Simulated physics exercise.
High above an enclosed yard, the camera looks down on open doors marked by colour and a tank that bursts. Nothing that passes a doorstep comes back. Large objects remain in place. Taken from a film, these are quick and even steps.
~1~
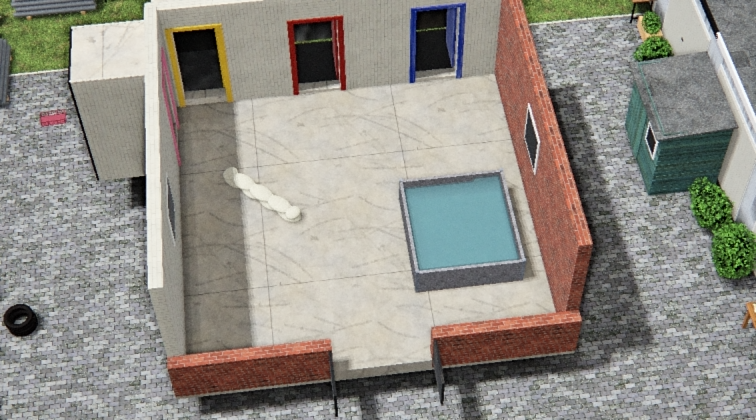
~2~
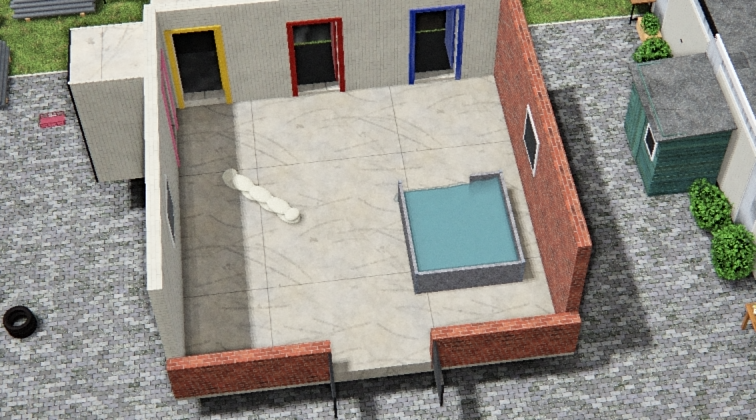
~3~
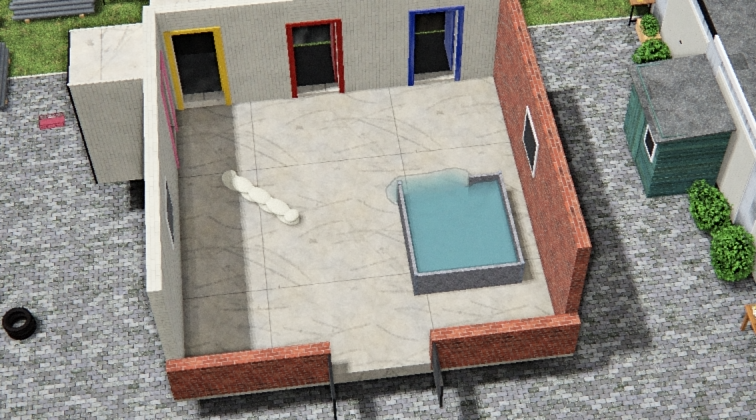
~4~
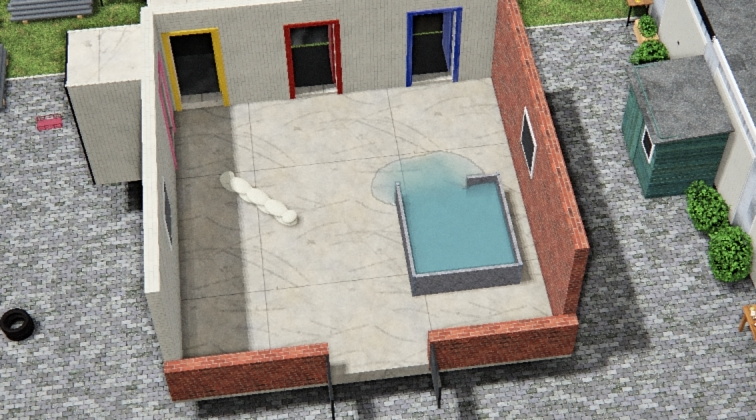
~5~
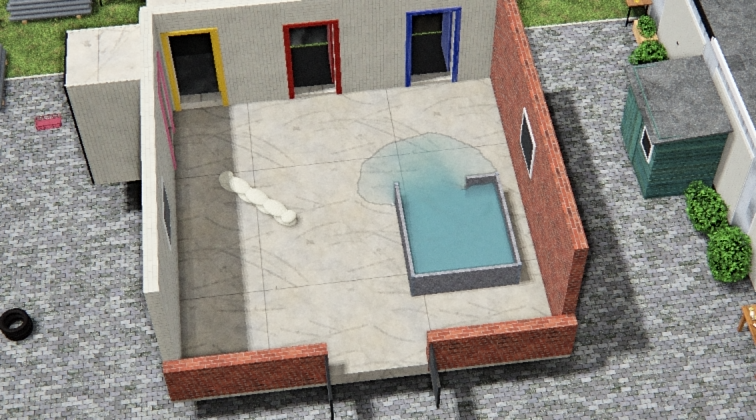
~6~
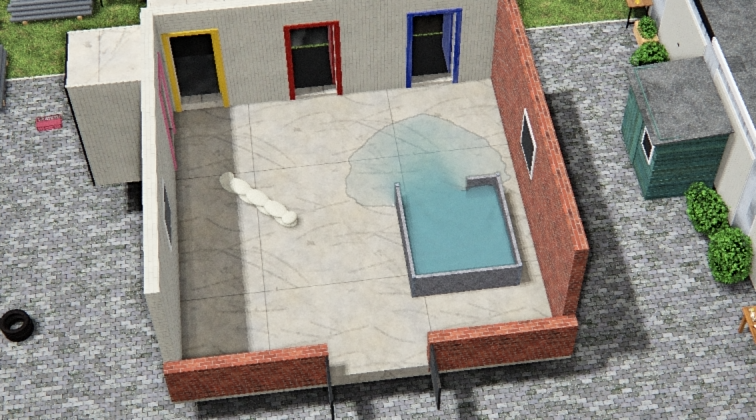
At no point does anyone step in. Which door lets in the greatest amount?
The blue one.
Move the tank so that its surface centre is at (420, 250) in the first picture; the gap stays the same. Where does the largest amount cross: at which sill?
The answer is the door marked red.
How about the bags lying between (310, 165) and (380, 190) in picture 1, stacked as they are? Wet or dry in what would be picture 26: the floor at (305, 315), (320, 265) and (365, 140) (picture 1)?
Taking each in turn: Bone-dry; bone-dry; drenched.
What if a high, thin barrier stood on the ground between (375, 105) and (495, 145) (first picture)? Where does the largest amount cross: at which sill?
That's the red-painted one.
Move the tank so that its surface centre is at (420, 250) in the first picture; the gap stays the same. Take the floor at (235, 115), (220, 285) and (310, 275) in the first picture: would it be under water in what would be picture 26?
In order: Reached, unreached, unreached.
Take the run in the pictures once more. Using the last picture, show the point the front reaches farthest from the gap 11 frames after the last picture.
About at (266, 103).
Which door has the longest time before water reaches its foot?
Answer: The pink door.
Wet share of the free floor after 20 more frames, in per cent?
About 35 in a hundred.
A moment on, water covers 25 % of the floor; blue door a trickle in, red door not reached, pink door not reached, yellow door not reached.
Next, water covers 30 % of the floor; blue door some in, red door a trickle in, pink door not reached, yellow door not reached.
Then, water covers 35 % of the floor; blue door a lot in, red door some in, pink door wet at the sill, nothing in, yellow door wet at the sill, nothing in.
Later, water covers 55 % of the floor; blue door a lot in, red door some in, pink door wet at the sill, nothing in, yellow door wet at the sill, nothing in.
In the end, water covers 85 % of the floor; blue door a lot in, red door some in, pink door wet at the sill, nothing in, yellow door wet at the sill, nothing in; the blue door has let in the most.
